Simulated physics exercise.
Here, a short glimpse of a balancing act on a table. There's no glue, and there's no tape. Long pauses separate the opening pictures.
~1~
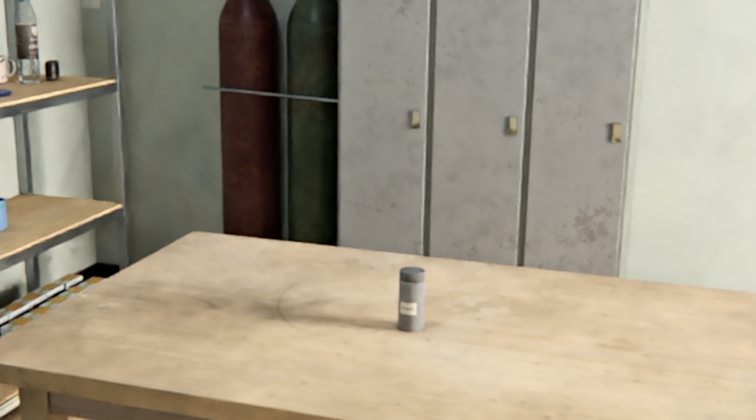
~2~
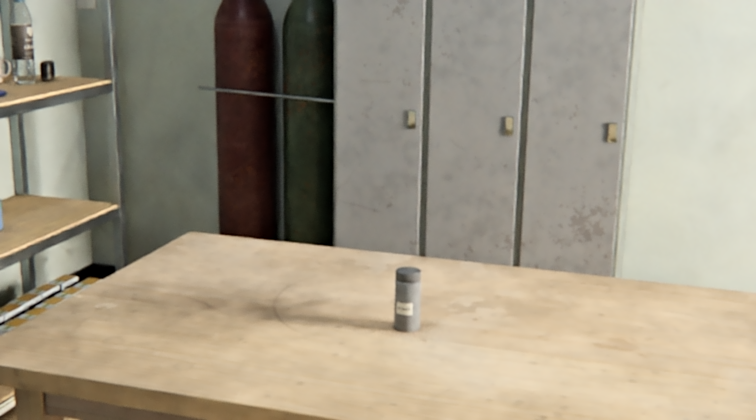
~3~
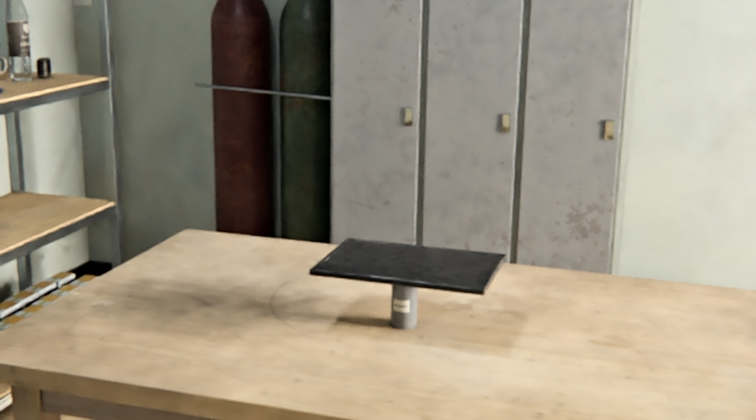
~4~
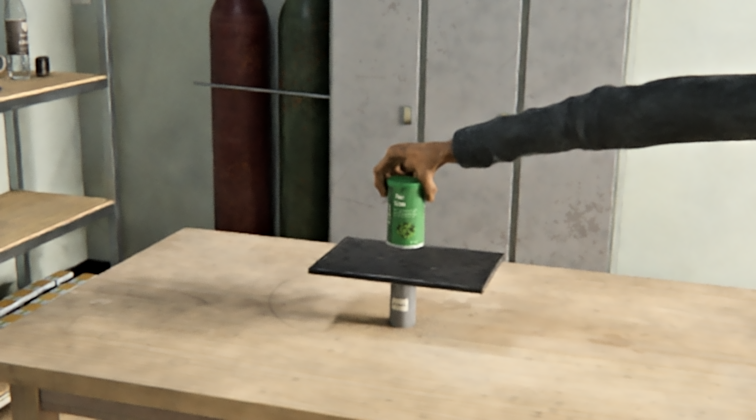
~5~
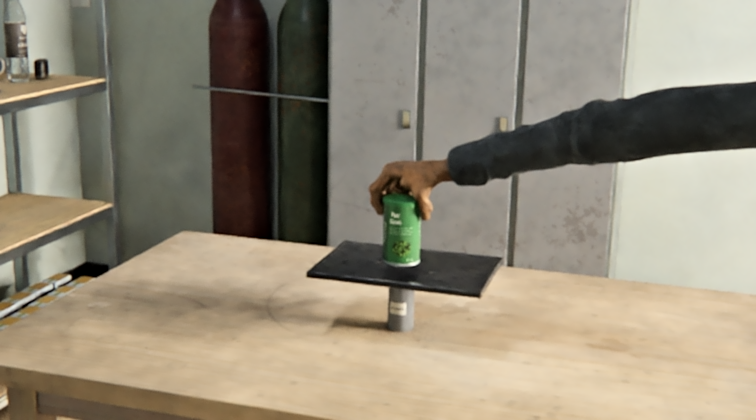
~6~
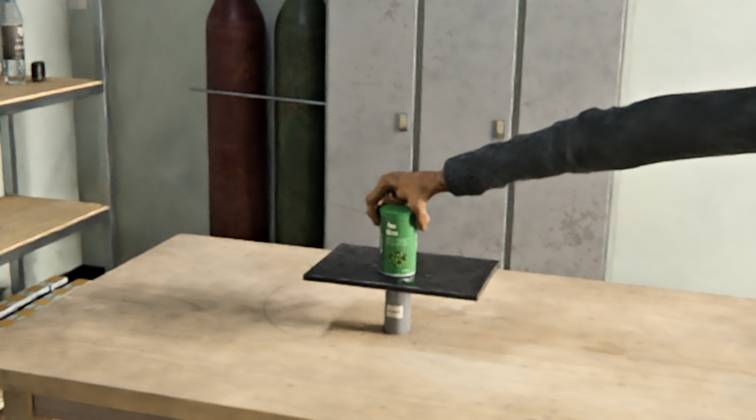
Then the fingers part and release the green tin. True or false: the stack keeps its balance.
True.
Then, 0.60 s on from there, no change.
Then, 1.60 s on from there, green tin resting near (398, 241).
In the end, all 3 unmoved. At the end, from the last picture's camera, green tin near (398, 241). The stack stays up.
